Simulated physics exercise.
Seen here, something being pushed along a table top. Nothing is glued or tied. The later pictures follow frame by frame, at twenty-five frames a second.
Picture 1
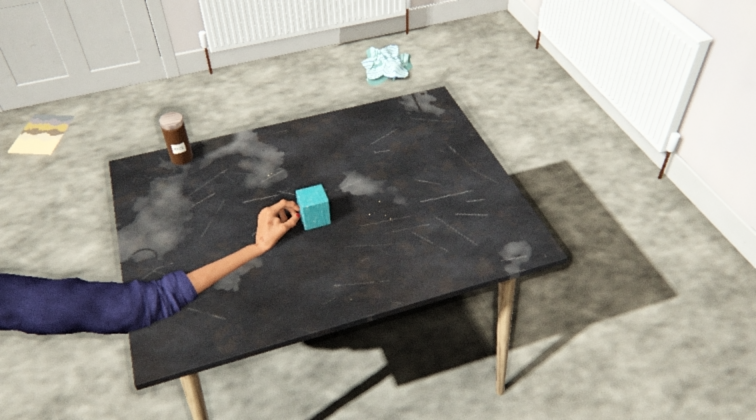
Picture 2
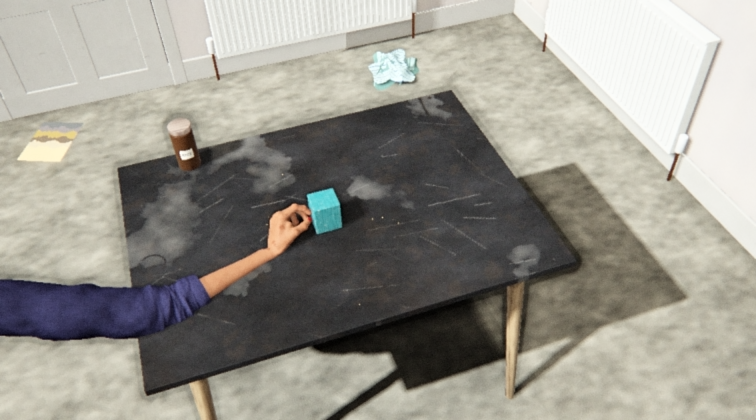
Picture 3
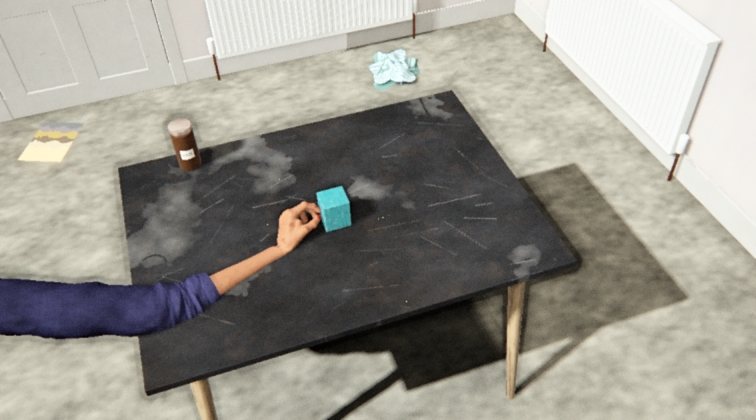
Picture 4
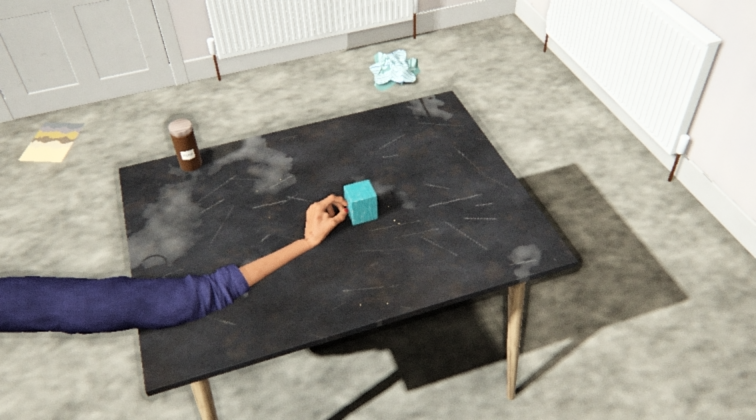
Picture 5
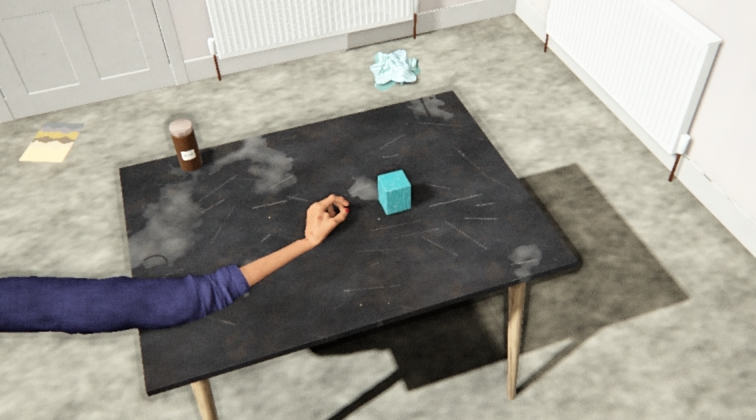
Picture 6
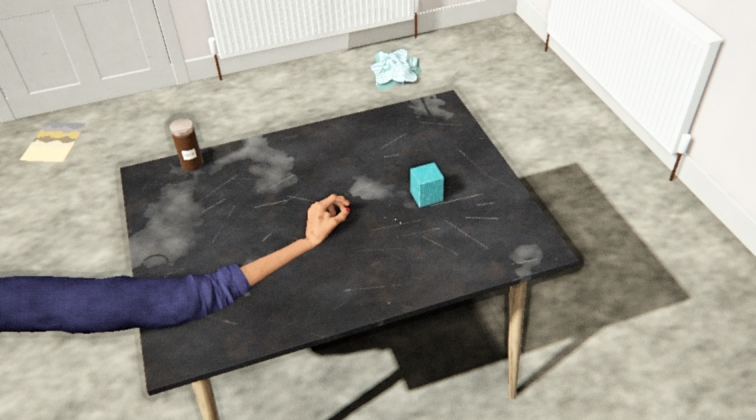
A purple-sleeved arm pushing a turquoise block rightward across a dark table, the hand then halting while the block slides on.
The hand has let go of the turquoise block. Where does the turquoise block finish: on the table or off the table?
The turquoise block drops to the floor.
Then, 0.10 s after the last picture, turquoise block tipped 5° from how it was near (495, 166).
Then, 0.30 s after the last picture, turquoise block now off the table.
Then, 0.50 s after the last picture, things are still on the move.
Then, 0.70 s after the last picture, as before.
By the end, off the table, turquoise block.
